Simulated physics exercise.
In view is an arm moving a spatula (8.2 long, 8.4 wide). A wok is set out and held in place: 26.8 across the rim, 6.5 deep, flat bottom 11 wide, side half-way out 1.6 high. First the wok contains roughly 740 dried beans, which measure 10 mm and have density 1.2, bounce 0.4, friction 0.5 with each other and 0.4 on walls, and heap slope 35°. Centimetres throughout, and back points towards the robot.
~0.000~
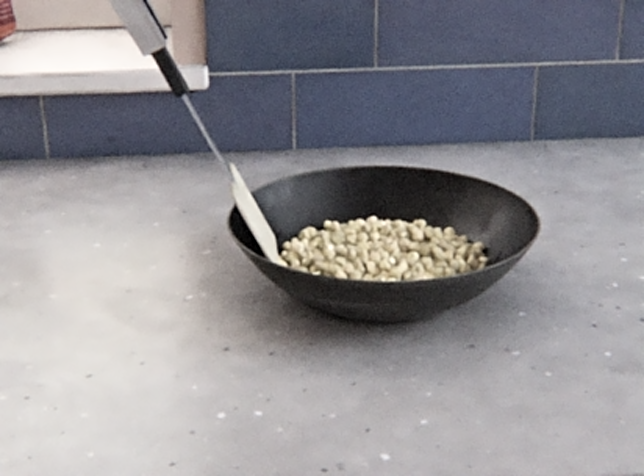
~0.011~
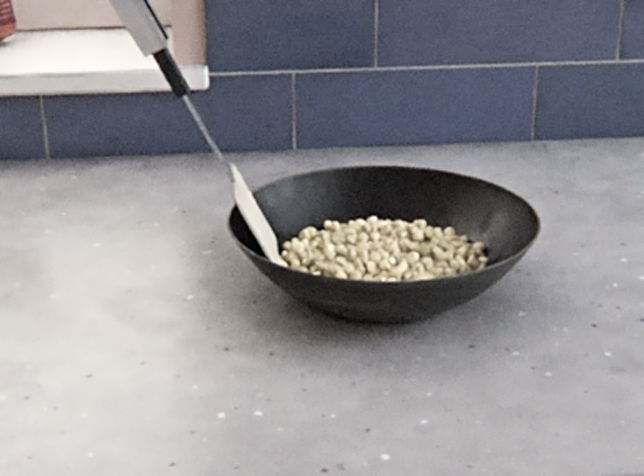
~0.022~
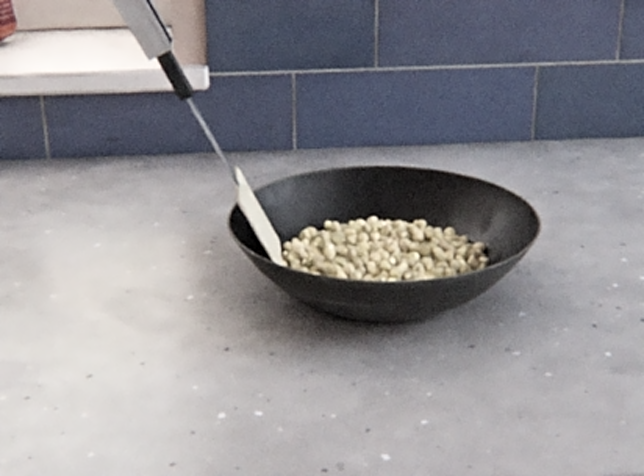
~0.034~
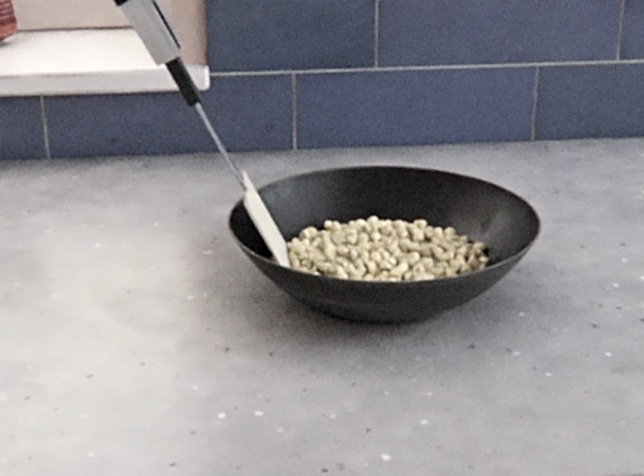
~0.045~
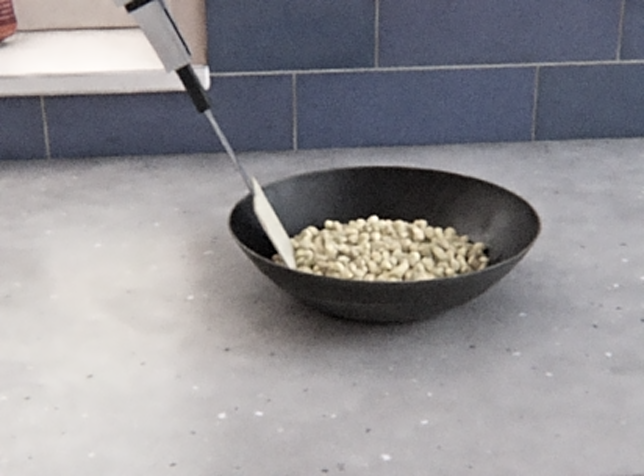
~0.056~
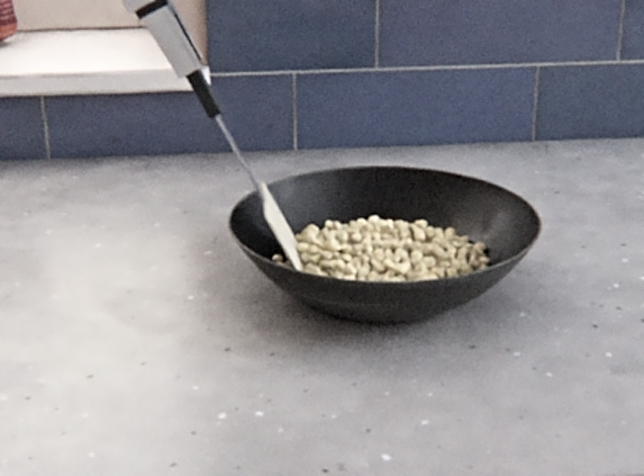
On a grey speckled counter, a spatula slides slightly right inside a black wok of beans.
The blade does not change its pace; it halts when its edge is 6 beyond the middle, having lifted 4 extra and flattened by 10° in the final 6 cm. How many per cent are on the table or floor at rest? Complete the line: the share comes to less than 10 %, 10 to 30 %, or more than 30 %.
The share comes to less than 10 %.
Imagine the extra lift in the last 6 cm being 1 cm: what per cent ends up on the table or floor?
Roughly 10 per cent.
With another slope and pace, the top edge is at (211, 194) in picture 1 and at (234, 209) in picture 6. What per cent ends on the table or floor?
Roughly 0 percent ends up there.
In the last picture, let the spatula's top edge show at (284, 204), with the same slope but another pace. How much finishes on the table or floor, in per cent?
Roughly 15 per cent.
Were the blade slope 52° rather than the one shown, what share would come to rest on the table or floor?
My guess is close to 0 per cent.
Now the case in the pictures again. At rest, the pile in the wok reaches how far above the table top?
Some 7.5 cm above the table.
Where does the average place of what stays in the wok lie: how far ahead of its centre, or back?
The balance point is about 4.5 cm ahead.
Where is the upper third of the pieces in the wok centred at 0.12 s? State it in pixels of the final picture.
(412, 250).
After 0.12 s, sloping 64°, highest piece 8 above the table; 742 in the wok.
After 0.18 s, sloping 60°, highest piece 18 above the table; 739 in the wok, 3 on the blade or in flight.
After 0.42 s, sloping 54°, highest piece 20 above the table; 704 in the wok, 29 on the table or floor, 9 on the blade or in flight.
After 1.47 s, sloping 54°, highest piece 7 above the table; 703 in the wok, 39 on the table or floor.
At rest, 703 in the wok, 39 on the table or floor. That is 5 % on the table or floor.
